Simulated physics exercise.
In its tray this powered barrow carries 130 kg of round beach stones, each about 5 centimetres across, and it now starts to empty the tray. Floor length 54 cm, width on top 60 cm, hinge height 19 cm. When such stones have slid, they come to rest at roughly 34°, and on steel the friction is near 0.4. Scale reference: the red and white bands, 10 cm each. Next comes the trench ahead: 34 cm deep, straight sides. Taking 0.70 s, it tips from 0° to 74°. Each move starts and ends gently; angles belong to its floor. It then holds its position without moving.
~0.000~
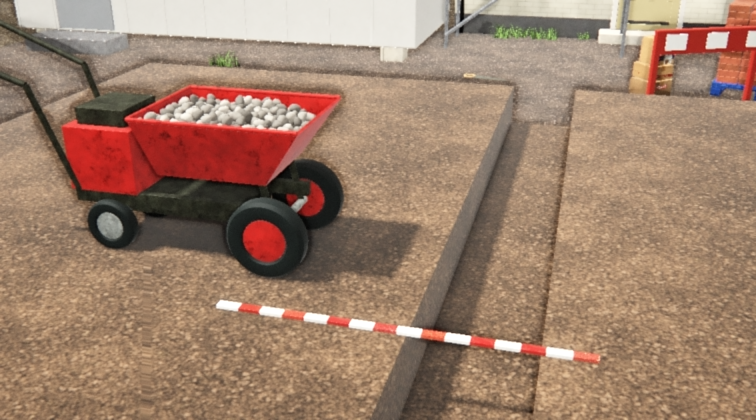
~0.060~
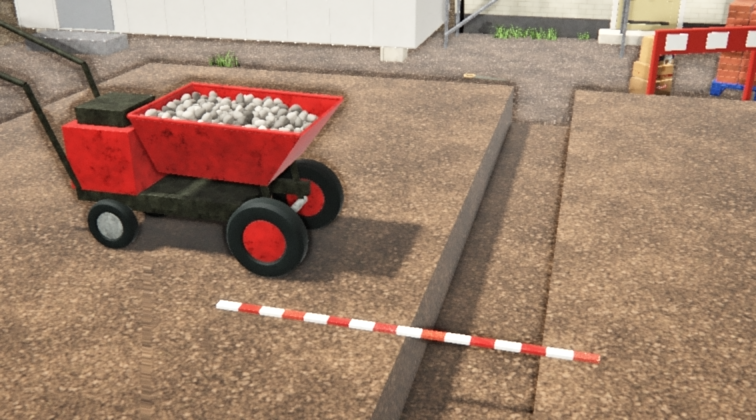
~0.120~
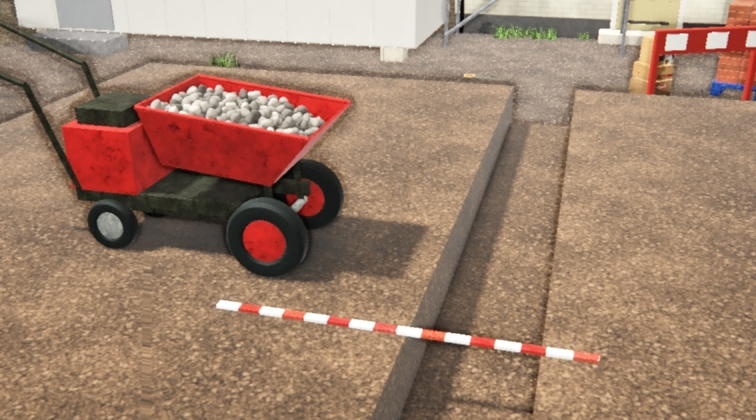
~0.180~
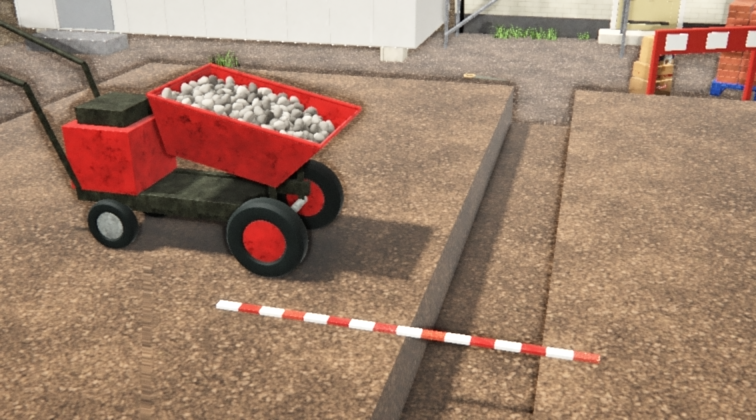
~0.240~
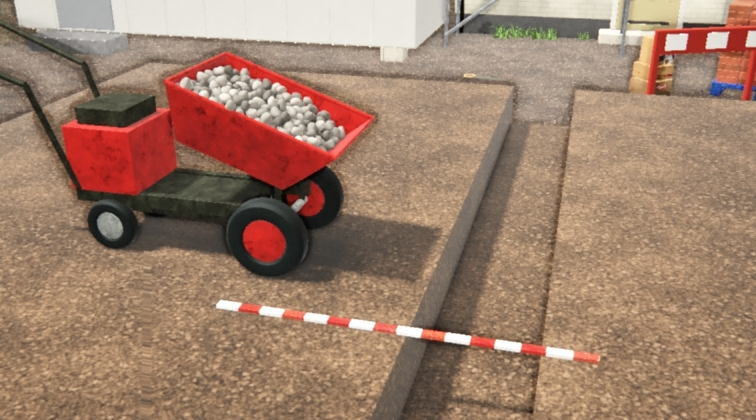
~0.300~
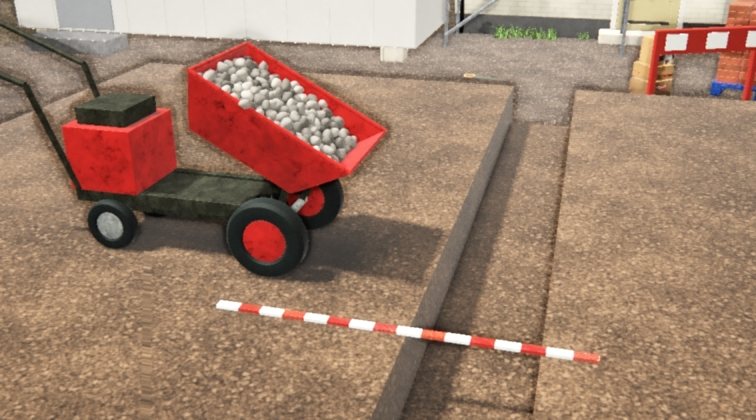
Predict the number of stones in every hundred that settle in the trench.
Close to 87 in a hundred.
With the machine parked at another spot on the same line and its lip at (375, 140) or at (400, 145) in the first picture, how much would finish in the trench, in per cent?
The first gives about 90 percent and the second about 65 percent.
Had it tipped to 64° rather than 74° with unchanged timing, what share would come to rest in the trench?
The trench would hold about 80% of it.
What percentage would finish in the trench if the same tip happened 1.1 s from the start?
Trench share: Approx. 85%.
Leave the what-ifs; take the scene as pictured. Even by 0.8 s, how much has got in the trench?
Close to 35 per cent has got there by then.
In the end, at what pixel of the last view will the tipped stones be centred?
Their middle lands near (490, 326).
After 0.5 s the floor is at 62°; 100 % in the tray; the foremost stones are at (386, 210).
After 0.8 s the floor is at 74°; 52 % in the tray, 13 % short of the trench, 34 % in the trench; the foremost stones are at (494, 335).
After 1.1 s the floor is at 74°; 10 % in the tray, 13 % short of the trench, 77 % in the trench; the foremost stones are at (543, 316).
After 3.1 s the floor is at 74°; 0 % in the tray, 13 % short of the trench, 87 % in the trench; the foremost stones are at (541, 333).
